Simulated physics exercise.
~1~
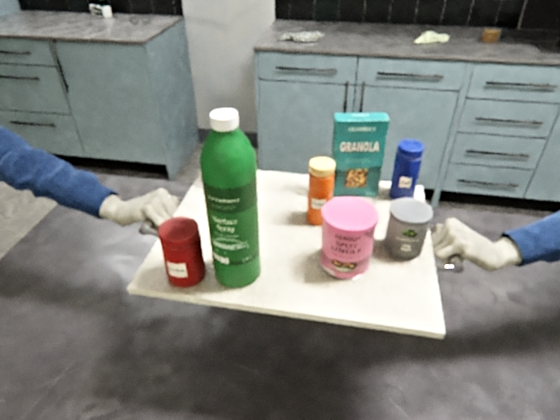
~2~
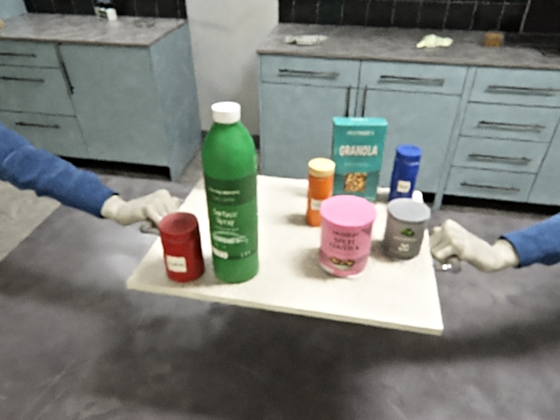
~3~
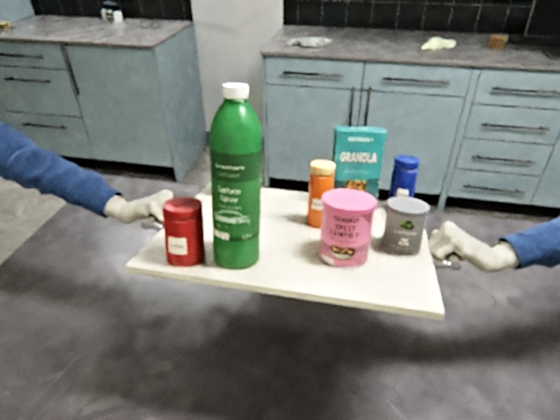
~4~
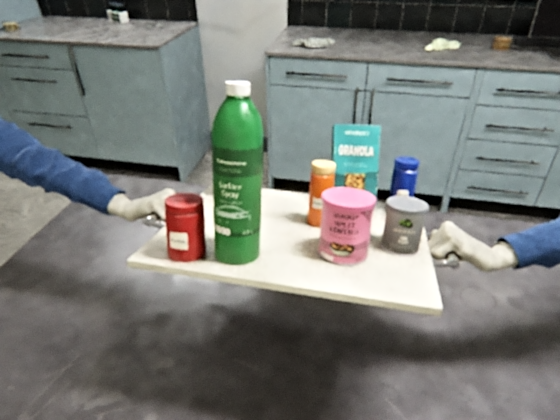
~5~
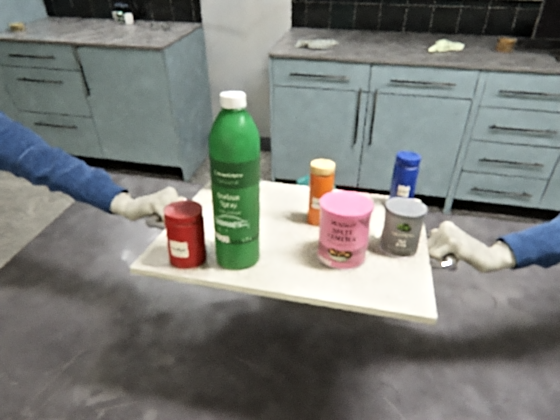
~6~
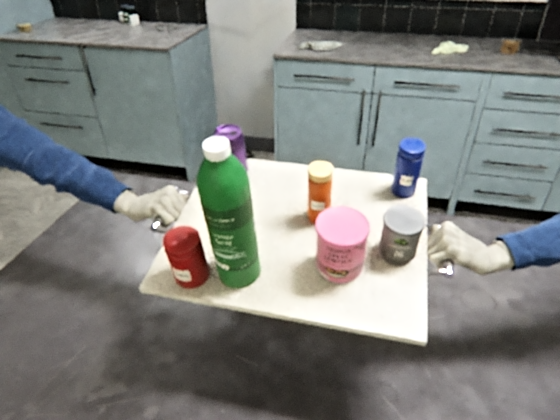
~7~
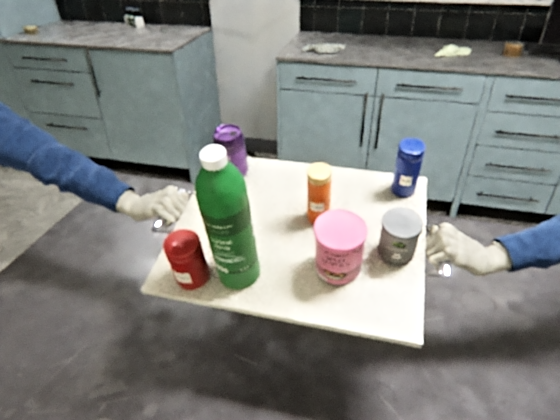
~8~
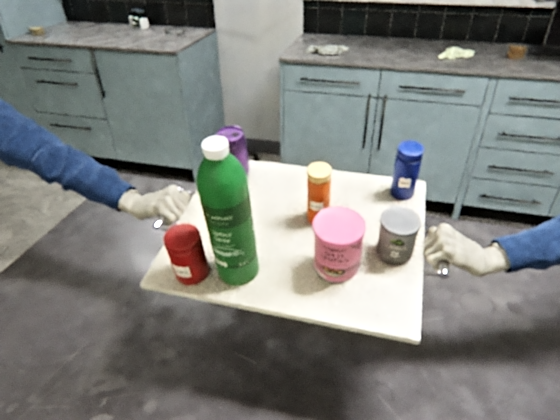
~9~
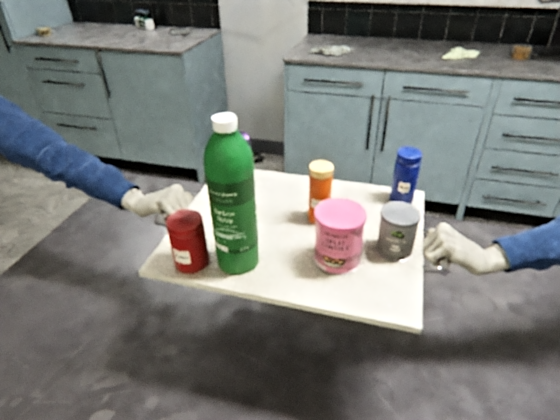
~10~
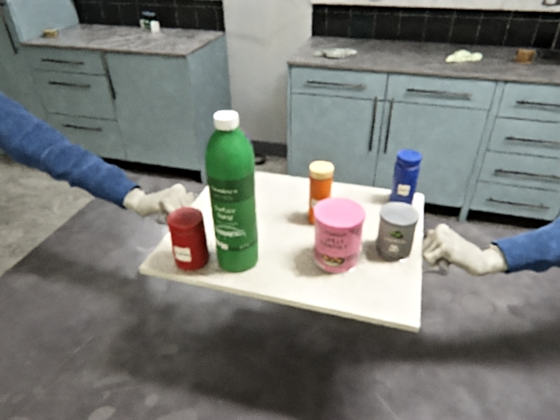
We see two gloved hands hold a rimless white tray of bottles, jars and tins and tilt it far side down, so that a turquoise granola box tips off the far edge; they tilt it back toward the viewer, then level it, everything else still standing.
